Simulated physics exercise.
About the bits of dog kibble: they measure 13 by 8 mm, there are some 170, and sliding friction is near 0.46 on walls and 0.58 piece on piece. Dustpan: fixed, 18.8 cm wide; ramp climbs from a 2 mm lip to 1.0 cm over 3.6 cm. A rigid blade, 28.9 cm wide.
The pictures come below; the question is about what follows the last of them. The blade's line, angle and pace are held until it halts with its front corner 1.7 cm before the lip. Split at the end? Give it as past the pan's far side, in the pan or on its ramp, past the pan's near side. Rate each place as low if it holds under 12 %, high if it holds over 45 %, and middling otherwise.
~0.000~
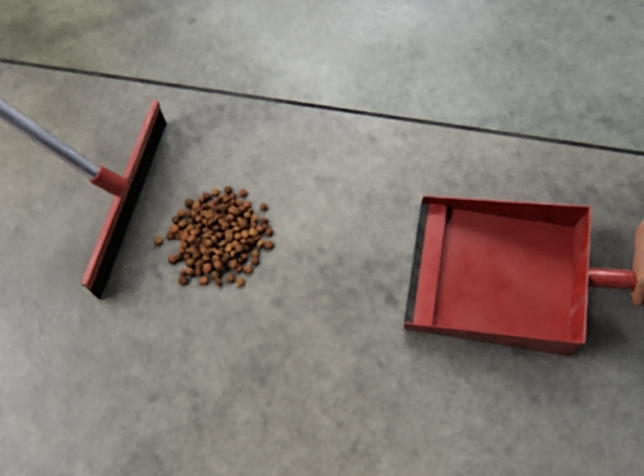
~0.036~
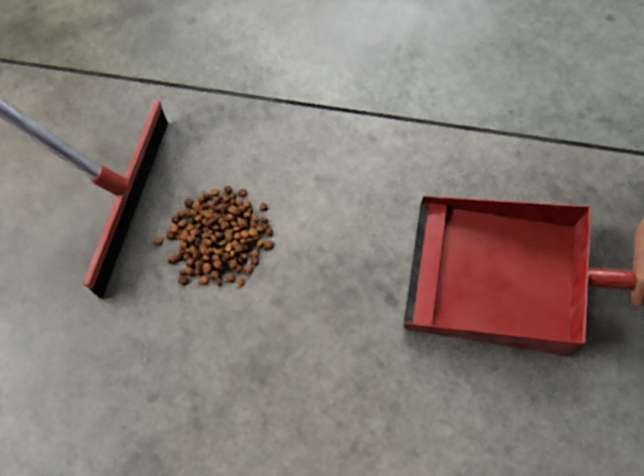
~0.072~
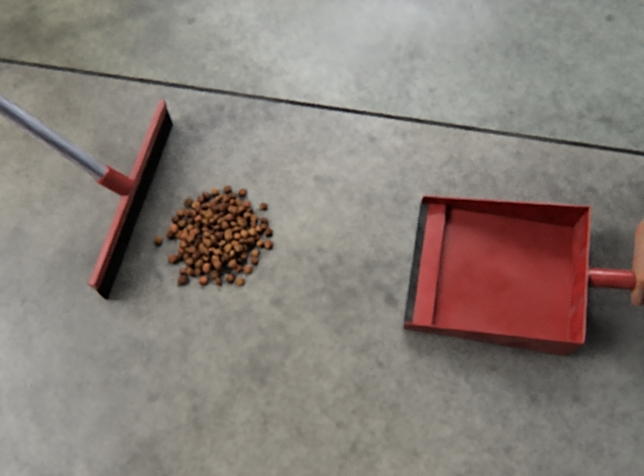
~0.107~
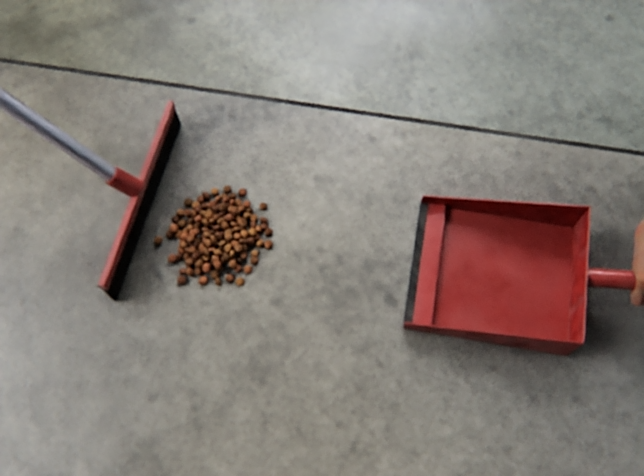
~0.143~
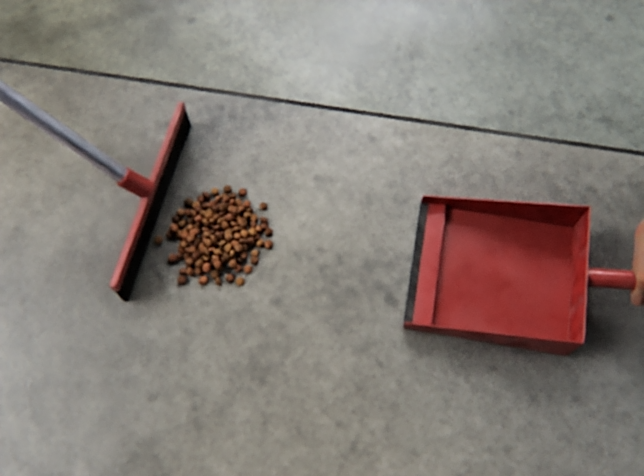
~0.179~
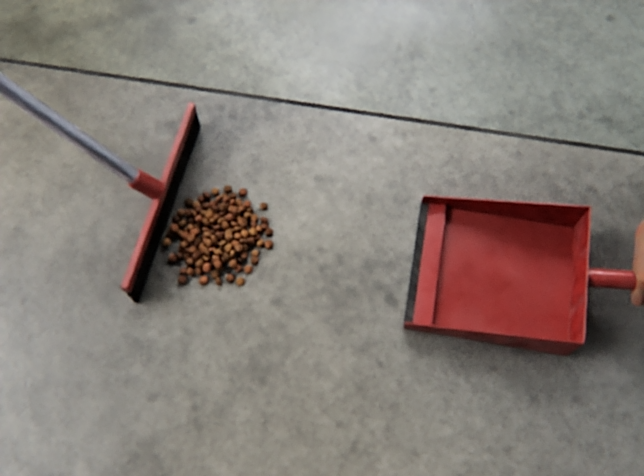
Far side - low; pan - middling; near side - low.
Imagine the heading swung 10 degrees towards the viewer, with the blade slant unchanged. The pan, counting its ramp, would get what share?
In that case around 45 per cent.
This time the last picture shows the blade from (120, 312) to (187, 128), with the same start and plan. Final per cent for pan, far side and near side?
Pan: 10, far side: 0, near side: 60.
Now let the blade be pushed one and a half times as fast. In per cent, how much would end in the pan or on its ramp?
Then some 45 in a hundred.
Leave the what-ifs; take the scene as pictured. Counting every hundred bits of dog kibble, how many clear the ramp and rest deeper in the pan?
It comes to some 5 per cent.
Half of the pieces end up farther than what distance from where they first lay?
Median: Approx. 28 cm.
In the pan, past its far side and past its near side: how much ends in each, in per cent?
In per cent - far side 5, pan 40, near side 5.
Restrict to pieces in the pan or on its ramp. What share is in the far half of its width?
Some 60 per cent.
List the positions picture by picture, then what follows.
In the first picture, blade from (87, 284) to (156, 106), moved 0.0 cm, 0 of the pieces shifted so far; middle of the pieces at (217, 233); pan at (506, 278).
In the second picture, blade from (89, 284) to (158, 106), moved 0.3 cm, 0 of the pieces shifted so far; middle of the pieces at (217, 233).
In the third picture, blade from (95, 285) to (163, 107), moved 1.1 cm, 0 of the pieces shifted so far; middle of the pieces at (217, 233).
In the fourth picture, blade from (104, 286) to (172, 107), moved 2.4 cm, 0 of the pieces shifted so far; middle of the pieces at (217, 233).
In the fifth picture, blade from (115, 287) to (182, 108), moved 3.9 cm, 0 of the pieces shifted so far; middle of the pieces at (217, 233).
In the sixth picture, blade from (127, 288) to (192, 109), moved 5.4 cm, 1 of the pieces shifted so far; middle of the pieces at (217, 233); pan at (505, 278). The blade's pace is about 0.42 m/s, heading 3 degrees away from the viewer's side.
After 0.56 s, middle of the blade 20 cm from the lip; 0 % over the lip, far side 0 %, near side 5 %.
After 0.82 s, middle of the blade 9 cm from the lip; 0 % over the lip, far side 0 %, near side 5 %.
After 1.18 s, middle of the blade 3 cm from the lip; 40 % over the lip, far side 5 %, near side 5 %.
In the end, at 1.5 s, far side 5 %, pan 40 %, near side 5 %, in front of the lip or behind the blade 50 %.
